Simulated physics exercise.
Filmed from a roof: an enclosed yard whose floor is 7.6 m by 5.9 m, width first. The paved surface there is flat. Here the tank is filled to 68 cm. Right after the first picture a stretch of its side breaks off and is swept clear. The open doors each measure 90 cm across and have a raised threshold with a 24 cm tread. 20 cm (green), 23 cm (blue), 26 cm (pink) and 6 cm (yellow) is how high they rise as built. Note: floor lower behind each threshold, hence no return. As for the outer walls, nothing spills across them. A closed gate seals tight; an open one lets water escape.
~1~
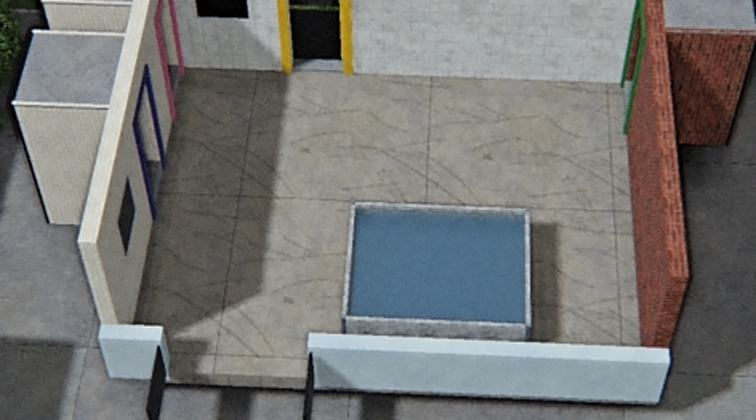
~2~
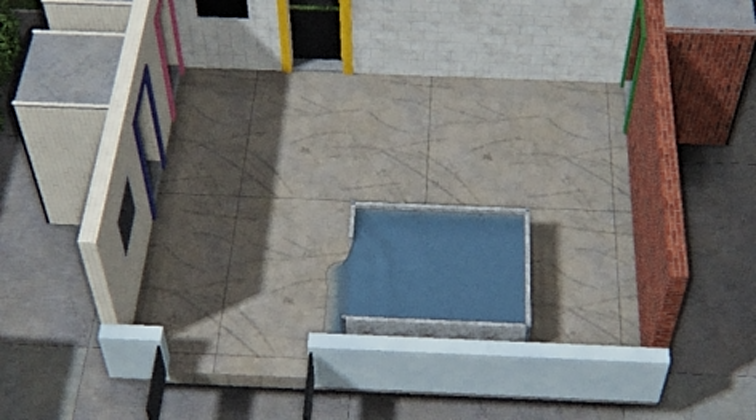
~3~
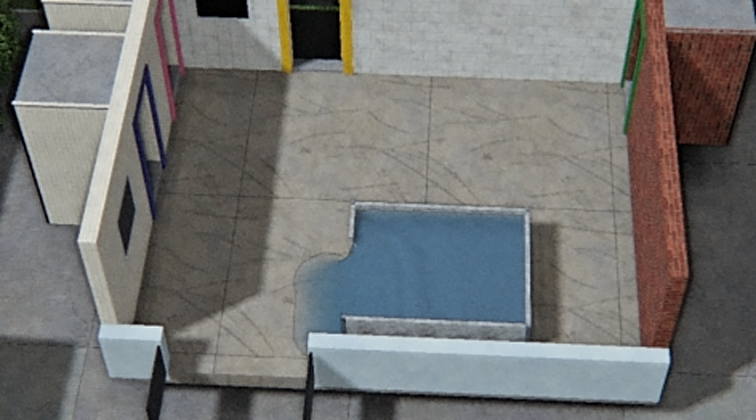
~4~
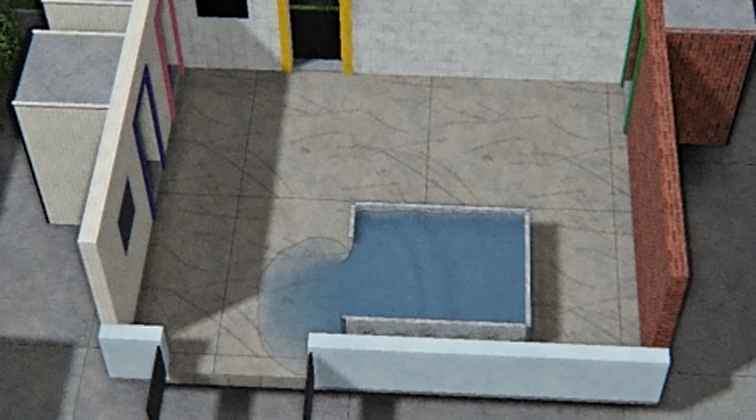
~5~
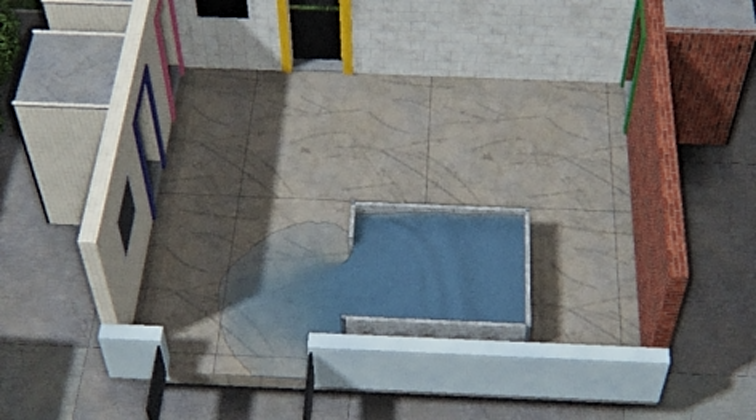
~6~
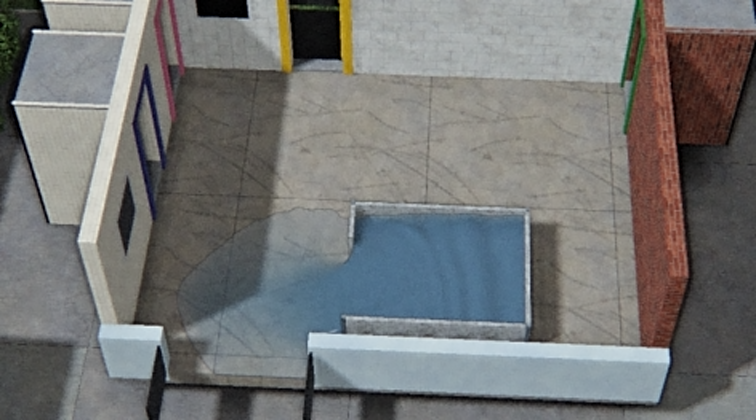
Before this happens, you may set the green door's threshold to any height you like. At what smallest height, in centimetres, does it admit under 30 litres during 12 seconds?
At about 7 centimetres.
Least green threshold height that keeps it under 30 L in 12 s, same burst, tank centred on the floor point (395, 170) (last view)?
Roughly 12.0 cm is needed.
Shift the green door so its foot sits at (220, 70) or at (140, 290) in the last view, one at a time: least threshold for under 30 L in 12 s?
About 17 cm, then about 29 cm.
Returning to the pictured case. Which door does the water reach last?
Last in order comes the green door.
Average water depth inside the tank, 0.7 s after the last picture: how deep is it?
On average, around 48 cm.
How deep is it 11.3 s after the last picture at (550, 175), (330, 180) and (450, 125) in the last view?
About 8, 3 and 4 cm.
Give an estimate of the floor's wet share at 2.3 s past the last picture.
About 30 per cent.
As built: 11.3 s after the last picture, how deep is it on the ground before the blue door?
4.5 cm.
Then, 0.7 s after the last picture water covers 25 % of the floor, deepest (46 cm) near (128, 355); it has not reached the green door.
Then, 2.3 s after the last picture water covers 30 % of the floor, deepest (32 cm) near (130, 345); it has not reached the green door.
Then, 11.3 s after the last picture water covers 95 % of the floor, deepest (10 cm) near (641, 378); 9 cm at the green door, 0 litres in over its 20 cm threshold.
At the green door as built, the water peaked near 11 cm, 6.7 s after the last picture.
Run again over the same 12 s with other heights there, 38 litres in over 6.5 cm, 13 litres over 8.5 cm. The limit of 30 litres is kept from about 7 cm up.
